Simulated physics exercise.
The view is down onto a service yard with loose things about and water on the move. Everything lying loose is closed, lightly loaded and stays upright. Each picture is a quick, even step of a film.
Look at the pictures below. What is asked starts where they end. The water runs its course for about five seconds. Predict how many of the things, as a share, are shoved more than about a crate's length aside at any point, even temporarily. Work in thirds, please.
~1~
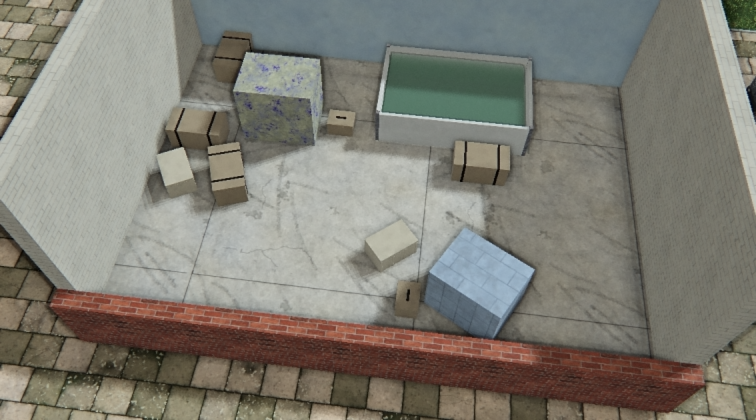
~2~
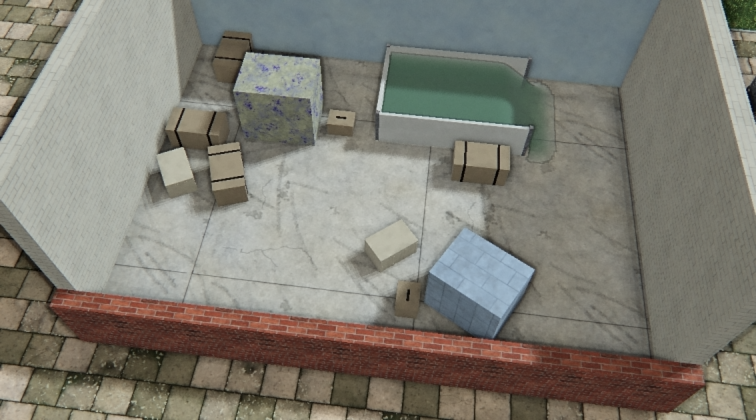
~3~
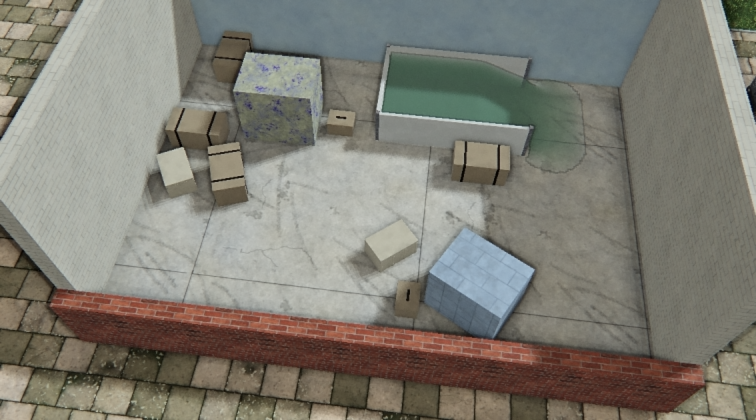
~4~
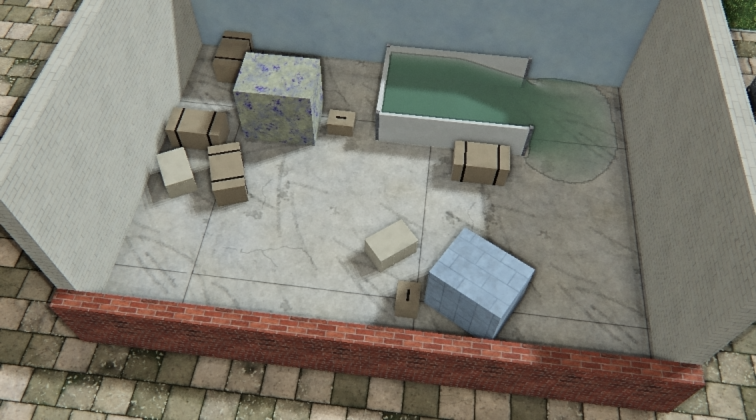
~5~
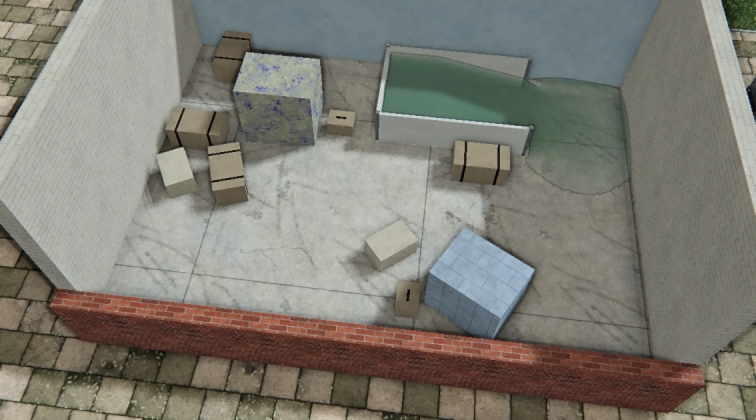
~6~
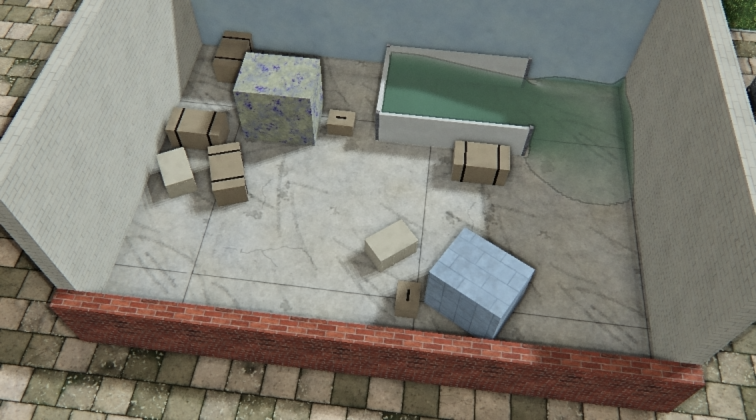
Band-wise it's the bottom band, under a third.
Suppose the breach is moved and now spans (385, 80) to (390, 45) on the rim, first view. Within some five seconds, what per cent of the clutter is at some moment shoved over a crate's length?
I'd say around 50 per cent.
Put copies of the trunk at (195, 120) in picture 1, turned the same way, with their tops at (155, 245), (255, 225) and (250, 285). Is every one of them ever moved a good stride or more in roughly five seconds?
Taking them one at a time: Remains close, then remains close, then remains close.
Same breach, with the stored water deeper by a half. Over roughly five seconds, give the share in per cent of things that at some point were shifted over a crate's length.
20 per cent.
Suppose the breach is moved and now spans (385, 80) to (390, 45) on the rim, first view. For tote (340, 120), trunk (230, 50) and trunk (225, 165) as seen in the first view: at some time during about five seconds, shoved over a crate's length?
Falls short, travels that far, travels that far.
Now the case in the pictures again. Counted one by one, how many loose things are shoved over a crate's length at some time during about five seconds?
I make it 0 of them.
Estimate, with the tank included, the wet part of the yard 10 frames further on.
It comes to some 30 in a hundred.
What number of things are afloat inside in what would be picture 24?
I count 0.
A moment on, 0 of 8 are well off their spots; 0 afloat.
Next, 0 of 8 are well off their spots; 0 afloat.
Later, 0 of 8 are well off their spots; 0 afloat.
In the end, 0 of 8 are well off their spots, and 0 have been at some point; 0 afloat.
